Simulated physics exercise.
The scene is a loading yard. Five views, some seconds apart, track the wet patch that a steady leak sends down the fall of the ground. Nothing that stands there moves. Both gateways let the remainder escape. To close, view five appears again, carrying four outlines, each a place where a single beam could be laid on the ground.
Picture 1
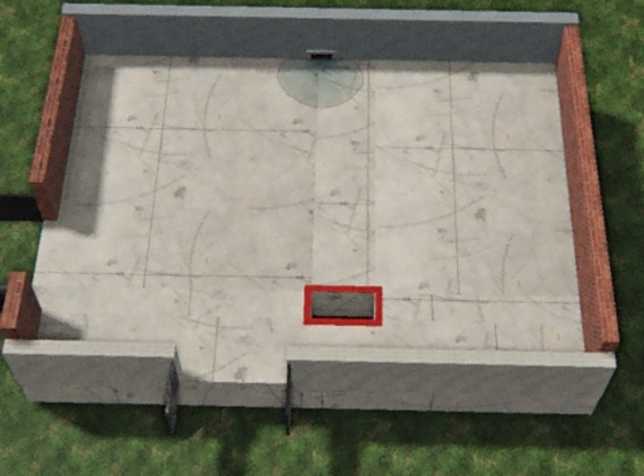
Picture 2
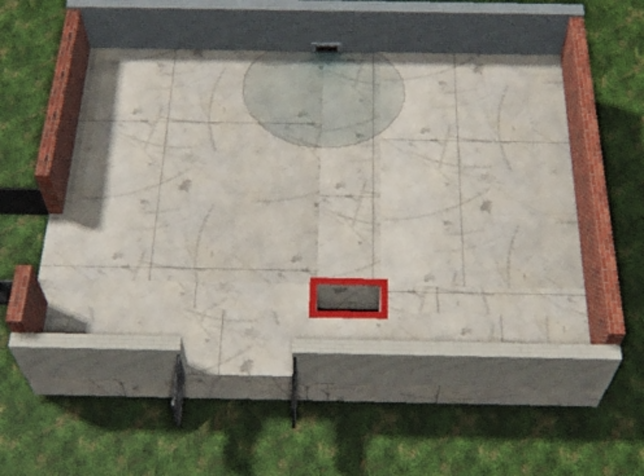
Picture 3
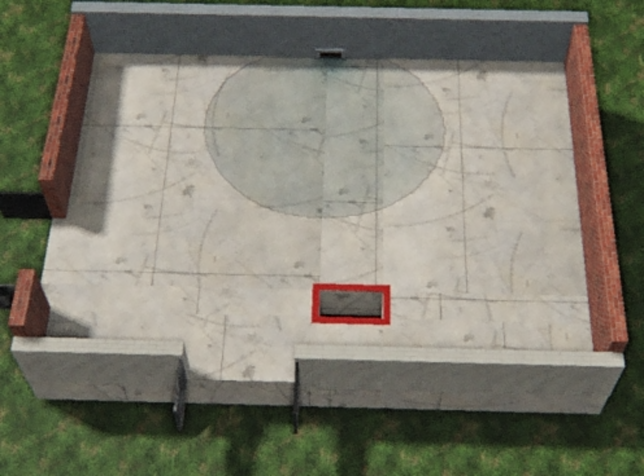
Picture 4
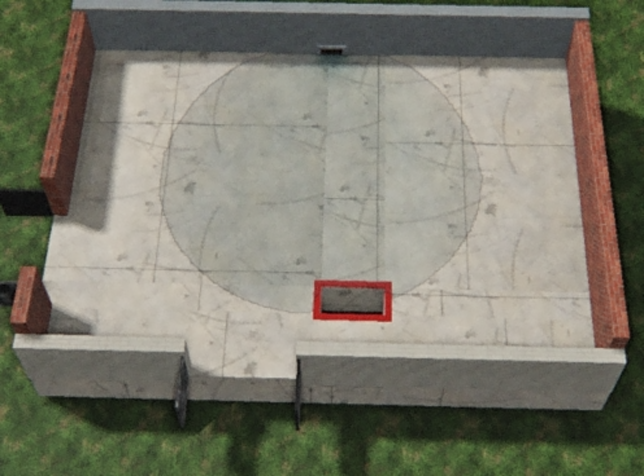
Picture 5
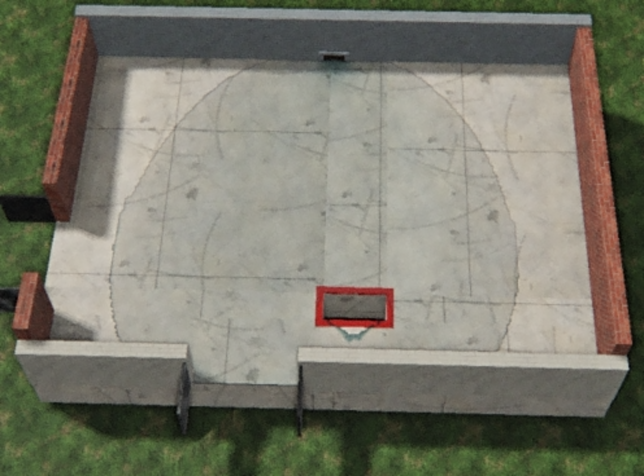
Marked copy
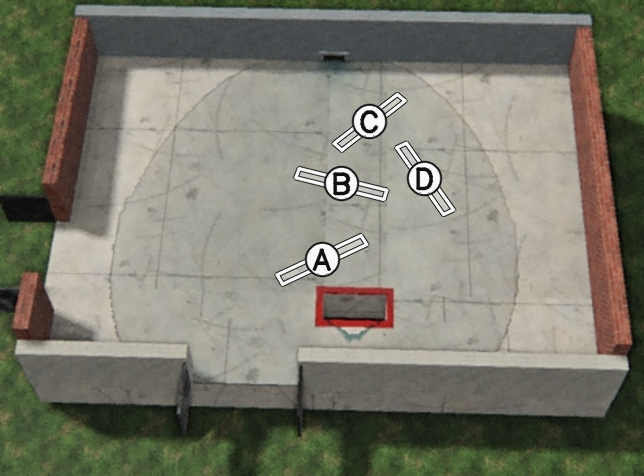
Walled concrete yard seen from above, with a round wet patch spreading from the back wall past a red-framed floor drain.
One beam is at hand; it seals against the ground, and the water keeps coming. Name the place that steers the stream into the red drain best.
D.
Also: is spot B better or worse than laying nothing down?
Spot B is worse.
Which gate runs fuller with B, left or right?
The right gate.
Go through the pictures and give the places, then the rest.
In the first frame, outfall at (322, 55); red drain at (343, 306); open gate at (235, 369); open gate at (50, 264); front seen at (311, 101), 2 % of the ground wet; red drain still dry.
In the second frame, front seen at (288, 139), 9 % of the ground wet; red drain still dry.
In the third frame, front seen at (361, 212), 21 % of the ground wet; red drain still dry.
In the fourth frame, front seen at (251, 299), 39 % of the ground wet; red drain taking water.
In the fifth frame, 57 % of the ground is wet; red drain taking water.
On the marked copy, A from (279, 279) to (363, 240); B from (297, 173) to (385, 194); C from (337, 146) to (401, 97); D from (401, 145) to (448, 212).
Choosing A, about 12 % of the stream goes into the red drain, about 86 % out by the gates.
Choosing B, about 17 % of the stream goes into the red drain, about 82 % out by the gates.
Choosing C, about 13 % of the stream goes into the red drain, about 83 % out by the gates.
Choosing D, about 30 % of the stream goes into the red drain, about 69 % out by the gates.
